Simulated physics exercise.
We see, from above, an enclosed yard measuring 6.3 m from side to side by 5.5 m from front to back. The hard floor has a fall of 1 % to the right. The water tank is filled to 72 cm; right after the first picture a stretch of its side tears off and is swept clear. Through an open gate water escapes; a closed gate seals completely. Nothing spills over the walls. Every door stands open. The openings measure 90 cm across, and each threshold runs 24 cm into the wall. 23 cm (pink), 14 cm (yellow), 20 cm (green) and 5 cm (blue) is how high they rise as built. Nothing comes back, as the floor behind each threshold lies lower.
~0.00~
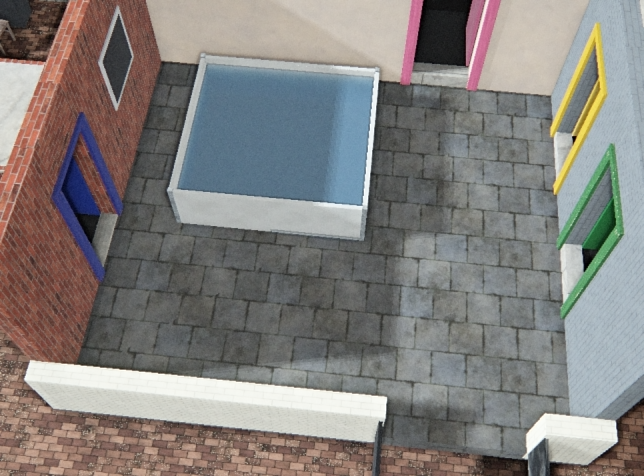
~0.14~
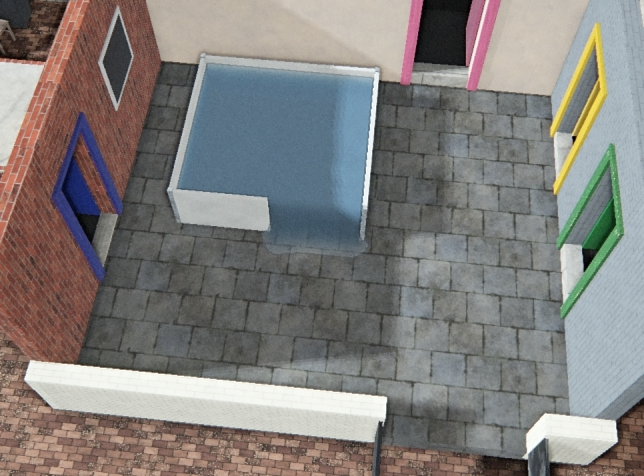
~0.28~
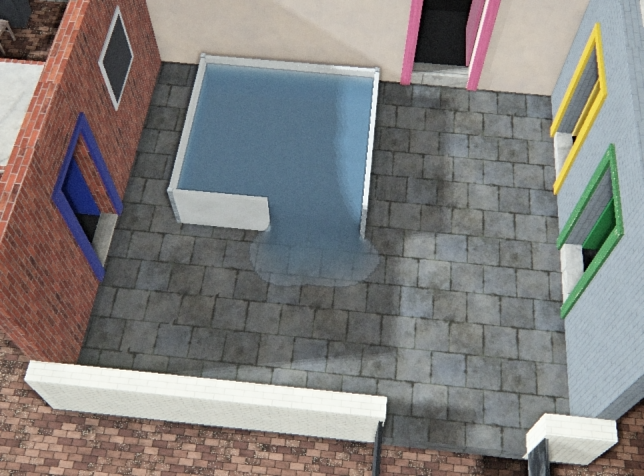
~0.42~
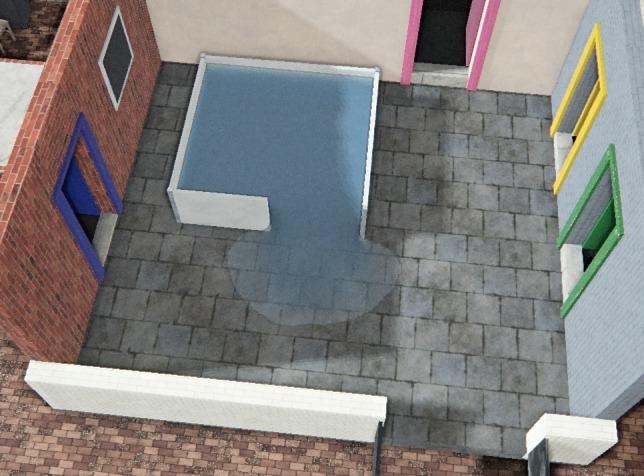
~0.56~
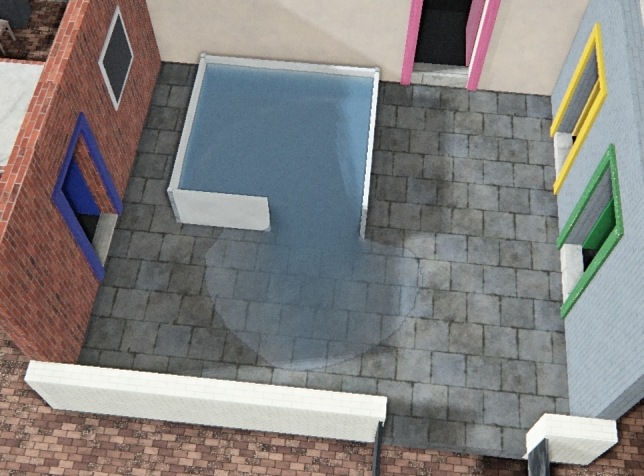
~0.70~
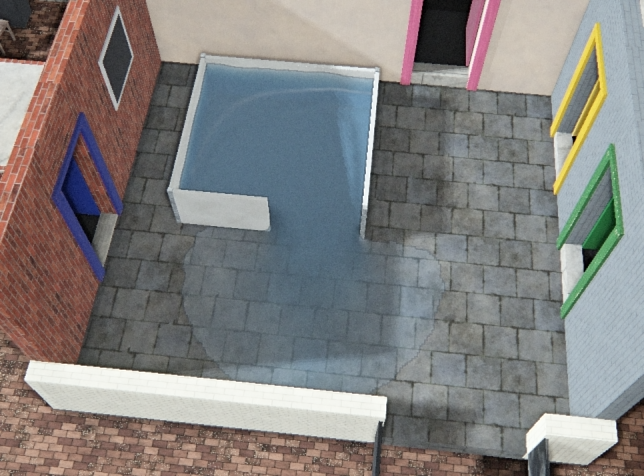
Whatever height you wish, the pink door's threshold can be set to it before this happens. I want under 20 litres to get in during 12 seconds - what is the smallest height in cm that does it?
You would need about 10 cm.
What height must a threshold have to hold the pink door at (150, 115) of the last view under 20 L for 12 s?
Something near 10.0 cm.
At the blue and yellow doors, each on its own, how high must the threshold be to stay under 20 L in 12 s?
You'd want some 6.0 cm at blue and some 10.0 cm at yellow.
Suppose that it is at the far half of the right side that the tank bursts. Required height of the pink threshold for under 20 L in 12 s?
Some 24 cm.
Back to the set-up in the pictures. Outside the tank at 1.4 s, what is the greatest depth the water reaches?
Around 42 centimetres.
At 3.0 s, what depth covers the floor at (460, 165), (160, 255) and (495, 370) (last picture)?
Depths of roughly 0 cm, 3 cm and 8 cm, in that order.
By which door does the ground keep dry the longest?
It is the pink one.
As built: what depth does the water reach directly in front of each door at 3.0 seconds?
In cm: Pink 0, yellow 0, green 2, blue 8.
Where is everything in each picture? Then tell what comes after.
The water tank at (279, 131) is whole and still, 72 cm deep; the pink door at (447, 40) is dry, in the first frame.
The front is at (274, 249), 0.3 m from the gap at (315, 221); 0.3 m2 of floor is wet, 72 cm left at the back, in the second frame.
The gap is at (315, 223), the front 0.8 m out at (278, 281); the back of the water tank holds 72 cm, in the third frame.
The front is at (273, 317), 1.4 m from the gap at (315, 224); 2.4 m2 of floor is wet, 72 cm left at the back, in the fourth frame.
The front is at (276, 360), 2.0 m from the gap at (315, 225); 4.1 m2 of floor is wet, 72 cm left at the back, in the fifth frame.
The gap is at (315, 224), the front 2.6 m out at a hidden place; the back of the water tank holds 67 cm; 3.2 m in a straight line remain to the pink door at (447, 40), in the sixth frame.
After 1.4 s water covers 35 % of the floor, deepest (42 cm) near (330, 247); it has not reached the pink door.
After 3.0 s water covers 45 % of the floor, deepest (38 cm) near (558, 436); it has not reached the pink door.
After 12.0 s water covers 95 % of the floor, deepest (14 cm) near (542, 125); 11 cm at the pink door, 0 litres in over its 23 cm threshold.
At the pink door as built, the water arrived by 5.3 s and peaked near 15 cm at 8.2 s.
With a threshold of 8.5 cm, 35 litres would have come in within the 12 s; with 11.5 cm, 8 litres. So under 20 litres takes about 10 cm.
